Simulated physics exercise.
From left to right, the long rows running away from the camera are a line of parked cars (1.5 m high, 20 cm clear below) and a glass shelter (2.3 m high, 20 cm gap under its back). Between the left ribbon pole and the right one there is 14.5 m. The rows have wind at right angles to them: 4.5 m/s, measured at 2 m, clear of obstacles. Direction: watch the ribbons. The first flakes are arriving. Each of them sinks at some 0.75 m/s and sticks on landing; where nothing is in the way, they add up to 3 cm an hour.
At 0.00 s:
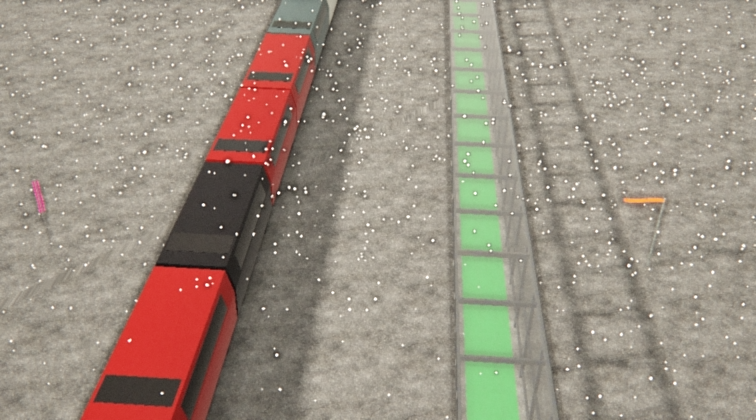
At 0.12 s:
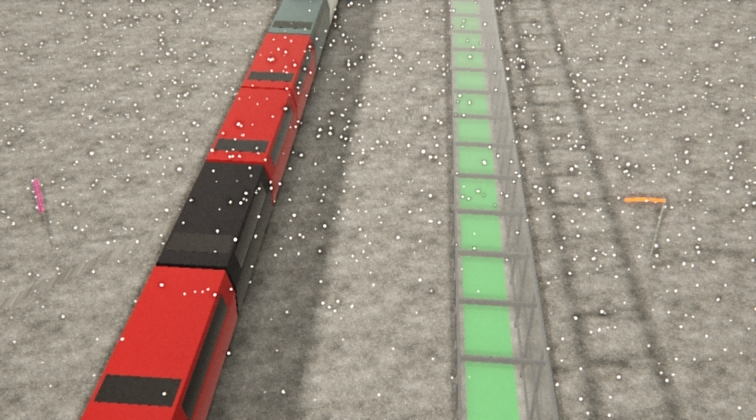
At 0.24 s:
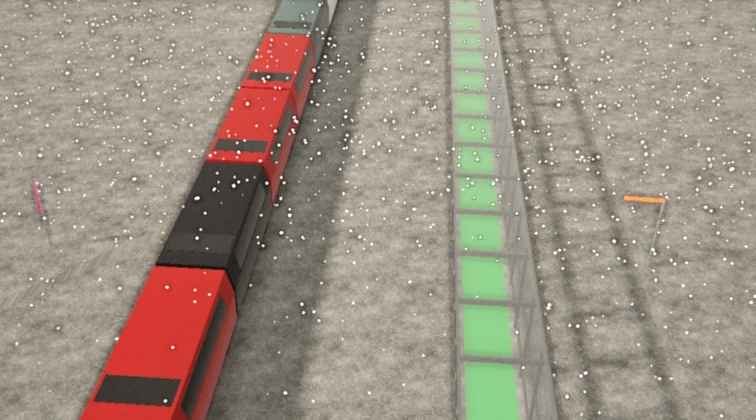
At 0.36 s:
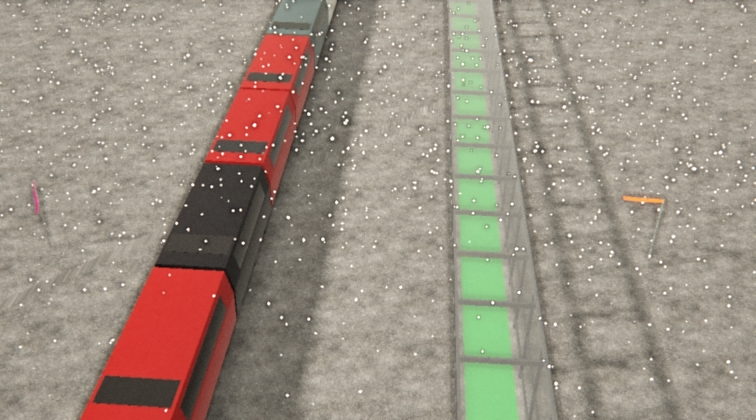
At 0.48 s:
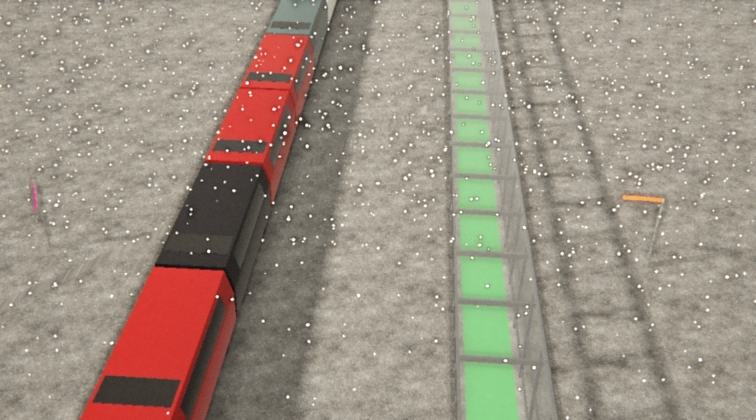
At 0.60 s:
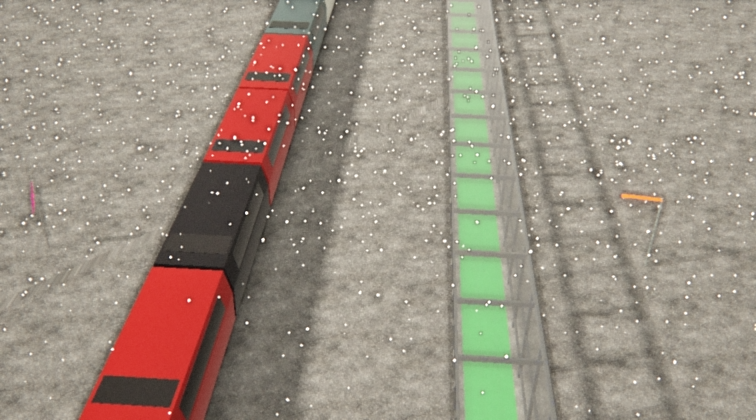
On speckled grey ground, a line of red, black and grey parked cars stands left of a long glass shelter with green panels, as white flakes drift, a pink ribbon hangs nearly straight and an orange one streams left, barely shifting.
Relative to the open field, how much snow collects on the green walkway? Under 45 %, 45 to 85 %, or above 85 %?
Under 45 %.
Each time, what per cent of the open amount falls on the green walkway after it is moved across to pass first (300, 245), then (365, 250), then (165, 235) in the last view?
Going place by place, it's about 70, 70 and 90 %.
10 minutes on, 0 mm on the green walkway, 5 mm in the open.
30 minutes on, 0 mm on the green walkway, 15 mm in the open.
60 minutes on, 1 mm on the green walkway, 30 mm in the open, so the green walkway has 3 % of the open amount; the left half of it has 3 %, the right half 2 %.
